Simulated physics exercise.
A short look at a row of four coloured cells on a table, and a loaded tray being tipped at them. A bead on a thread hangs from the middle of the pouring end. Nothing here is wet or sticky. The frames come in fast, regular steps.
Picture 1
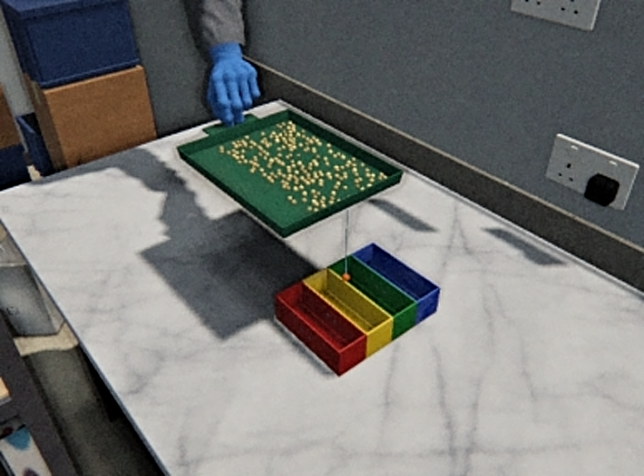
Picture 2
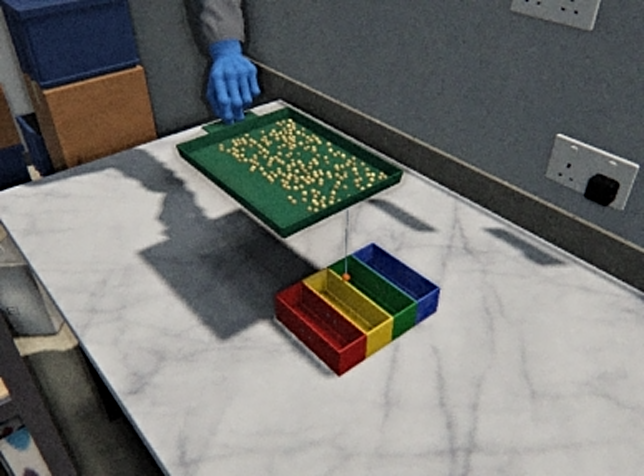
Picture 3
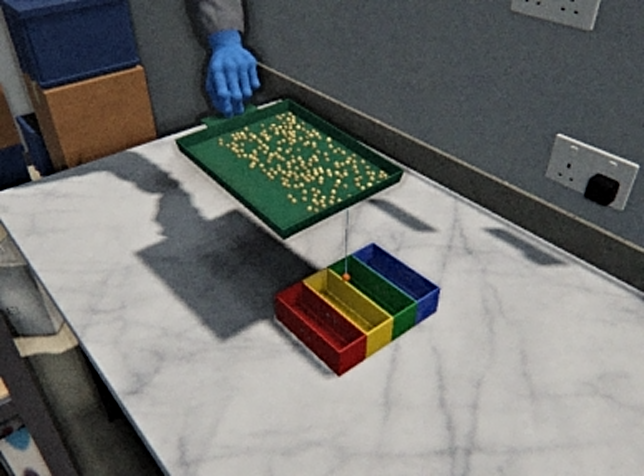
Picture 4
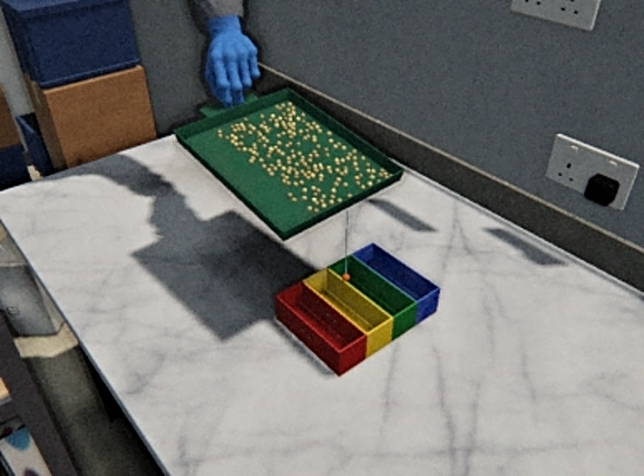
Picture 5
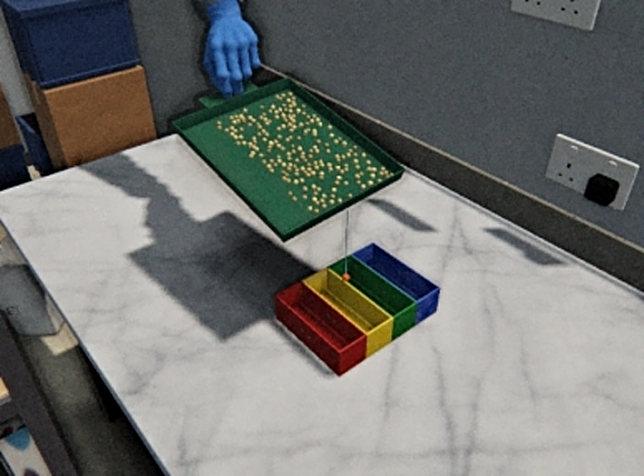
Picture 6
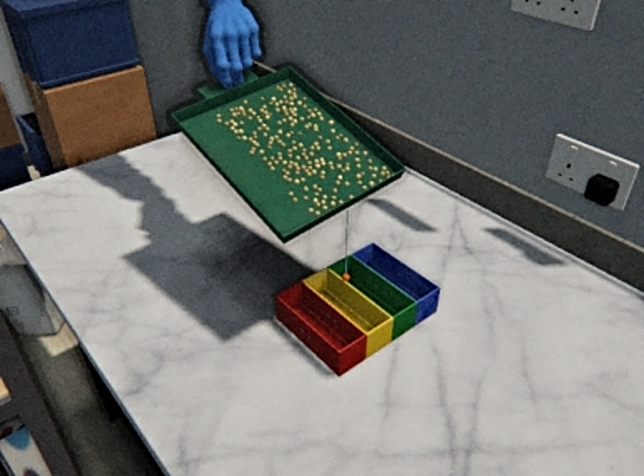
Blue-gloved hand gradually tilting a green tray of pale beans, left front corner lowest, above red, yellow, green and blue cells.
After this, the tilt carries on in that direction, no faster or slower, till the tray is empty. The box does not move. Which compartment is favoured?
Most goes to the red cell.
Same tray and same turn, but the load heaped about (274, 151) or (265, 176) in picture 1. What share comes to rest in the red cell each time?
Near 40 % and 40 %.
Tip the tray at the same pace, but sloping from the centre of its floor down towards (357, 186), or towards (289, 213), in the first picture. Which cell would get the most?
In turn: The cell in blue; the cell in red.
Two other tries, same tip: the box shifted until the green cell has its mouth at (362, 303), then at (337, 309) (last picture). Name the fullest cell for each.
At the first place the red cell, at the second yellow.
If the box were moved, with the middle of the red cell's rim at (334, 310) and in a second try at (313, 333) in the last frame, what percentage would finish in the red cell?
The first gives 30 %, the second 60 %.
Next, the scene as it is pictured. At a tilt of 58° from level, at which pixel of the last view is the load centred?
Near (318, 217).
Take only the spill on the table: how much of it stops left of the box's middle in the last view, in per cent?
It comes to 90 per cent or so.
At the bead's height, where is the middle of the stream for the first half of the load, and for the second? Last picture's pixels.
The first part at (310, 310); the rest at (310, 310).
Soon after the last picture, tray tipped steeply; nearly all on the tray; a stray few in the red cell; a stray few in the yellow cell; a small part falling or outside the box.
A little later, tray tipped right over; most on the tray; a small part in the red cell; a stray few in the yellow cell; a small part falling or outside the box.
Later still, tray tipped past a quarter turn; about a third in the red cell; about a quarter in the yellow cell; a stray few in the green cell; about half falling or outside the box.
At rest, tray tipped past a quarter turn; about a third in the red cell; about a quarter in the yellow cell; a stray few in the green cell; none in the blue cell; about half outside the box.
